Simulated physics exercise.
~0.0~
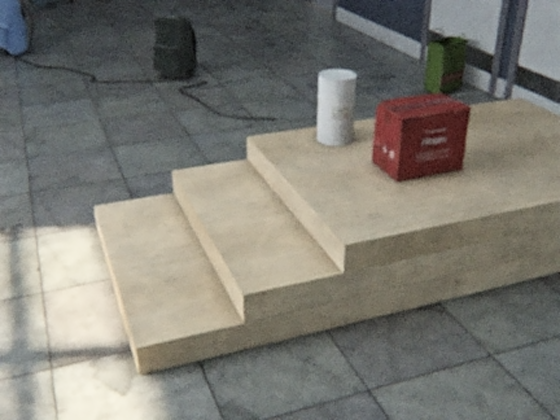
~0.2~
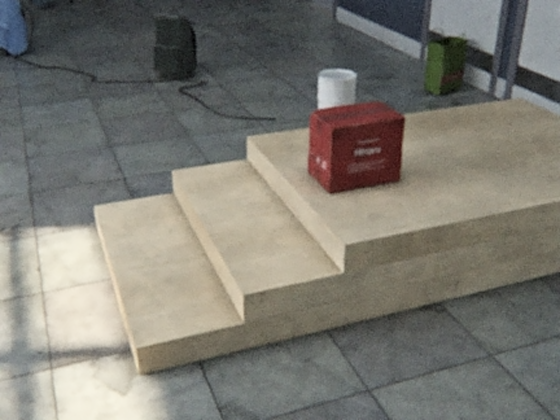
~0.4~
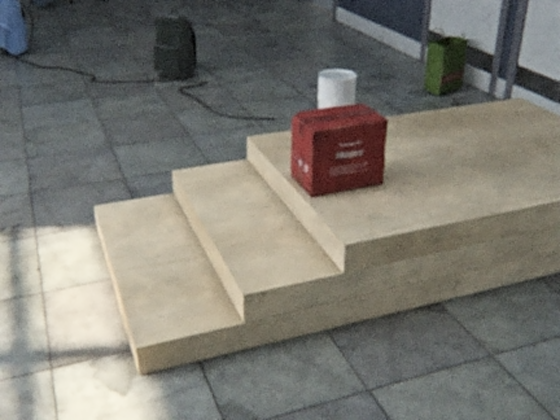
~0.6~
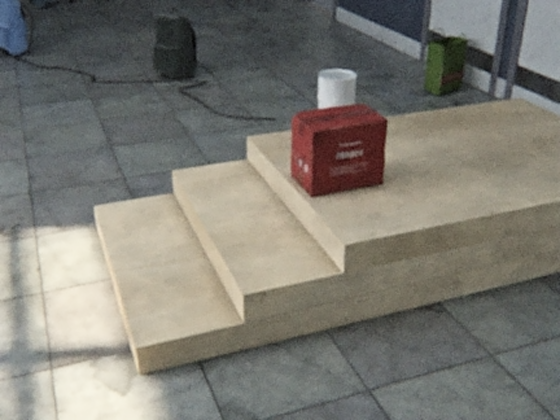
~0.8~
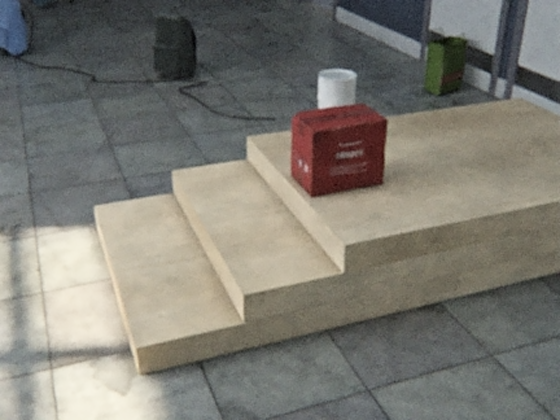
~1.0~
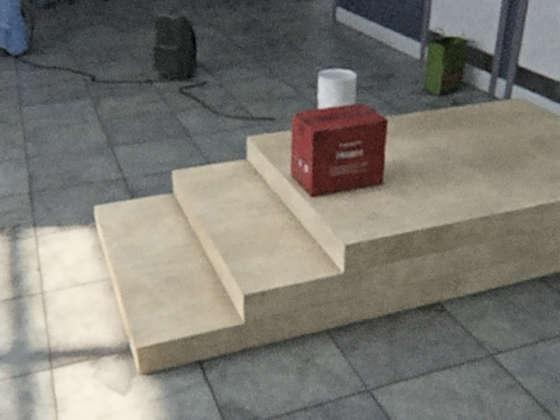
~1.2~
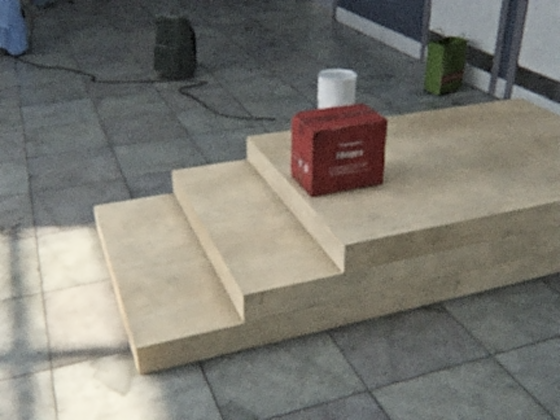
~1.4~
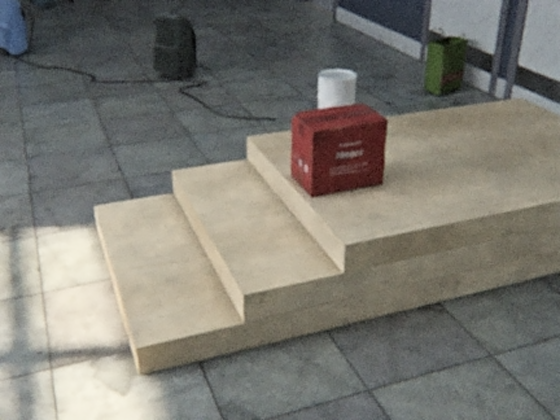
A red box slides left across the landing and stops near the steps, still upright.
